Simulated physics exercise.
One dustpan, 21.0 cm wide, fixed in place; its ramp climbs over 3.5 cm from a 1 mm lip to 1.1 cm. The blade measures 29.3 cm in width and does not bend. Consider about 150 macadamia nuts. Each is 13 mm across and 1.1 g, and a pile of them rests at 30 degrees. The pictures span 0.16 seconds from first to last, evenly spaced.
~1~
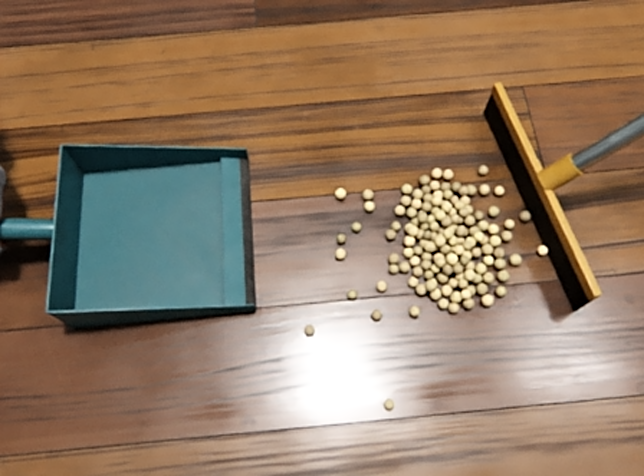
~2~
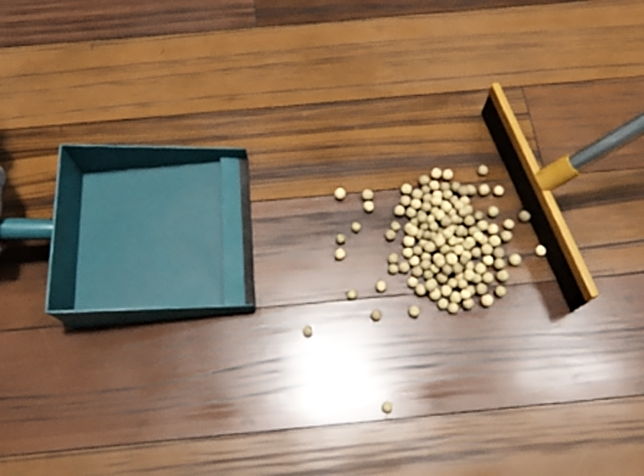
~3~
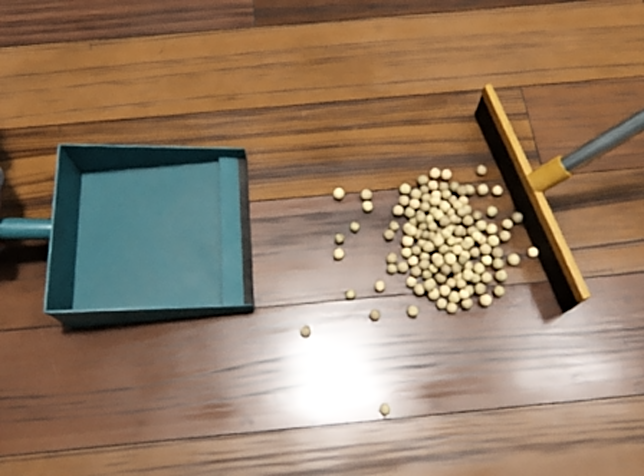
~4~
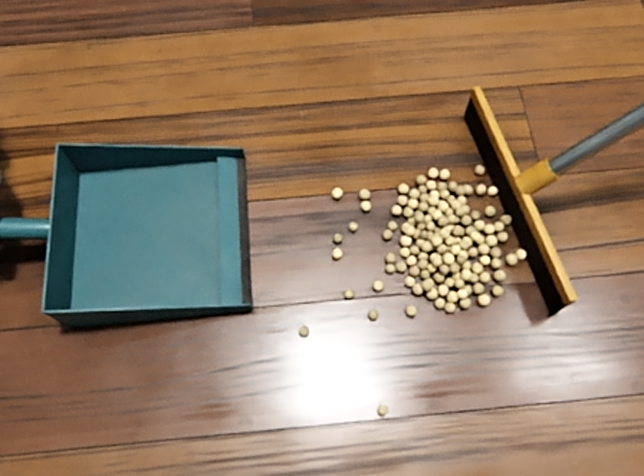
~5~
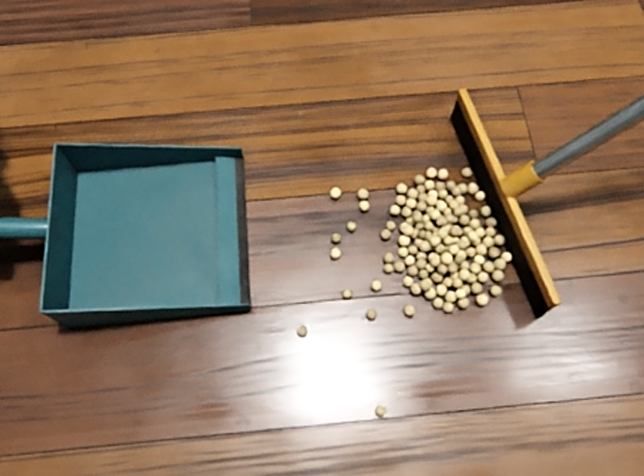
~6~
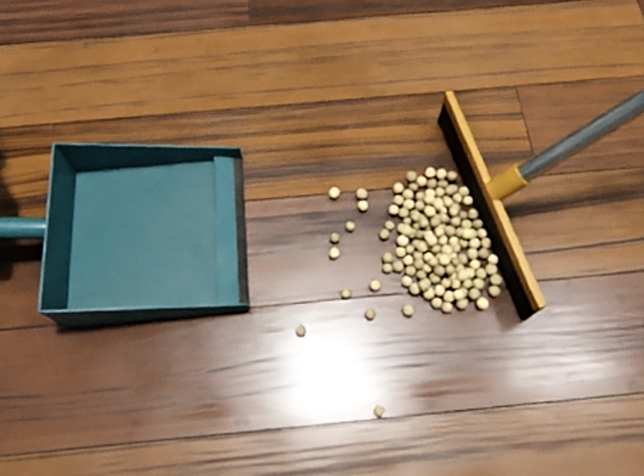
A yellow-edged broom slid slowly left across a wooden floor, reached a pile of small, pale round nuts and pressed its right side inward, while a teal dustpan lay at the left, still empty.
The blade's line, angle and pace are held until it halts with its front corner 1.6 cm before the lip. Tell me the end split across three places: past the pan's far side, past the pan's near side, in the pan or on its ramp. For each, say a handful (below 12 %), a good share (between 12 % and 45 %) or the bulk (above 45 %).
Split: Past the pan's far side a handful, past the pan's near side a good share, in the pan or on its ramp a good share.
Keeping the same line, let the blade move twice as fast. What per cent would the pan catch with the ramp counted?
Then about 35 per cent.
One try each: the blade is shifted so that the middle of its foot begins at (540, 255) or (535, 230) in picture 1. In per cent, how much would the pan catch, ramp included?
About 25 and 25 per cent.
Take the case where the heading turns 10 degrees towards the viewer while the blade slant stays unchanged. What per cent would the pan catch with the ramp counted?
Then about 25 per cent.
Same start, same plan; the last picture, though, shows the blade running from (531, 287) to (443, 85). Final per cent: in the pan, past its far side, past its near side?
Pan 15, far 5, near 30.
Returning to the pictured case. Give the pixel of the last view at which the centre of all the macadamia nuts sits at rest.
My guess is close to (252, 286).
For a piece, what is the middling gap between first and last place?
24 cm or thereabouts.
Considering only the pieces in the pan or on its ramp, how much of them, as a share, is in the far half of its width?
I'd say near 30 per cent.
Then, 0.26 s after the last picture, middle of the blade 17 cm from the lip; 0 % over the lip, far side 0 %, near side 25 %.
Then, 0.42 s after the last picture, middle of the blade 9 cm from the lip; 0 % over the lip, far side 0 %, near side 35 %.
Then, 0.72 s after the last picture, middle of the blade 4 cm from the lip; 25 % over the lip, far side 0 %, near side 40 %.
In the end, far side 0 %, near side 40 %, pan 25 %, in front of the lip or behind the blade 35 %.
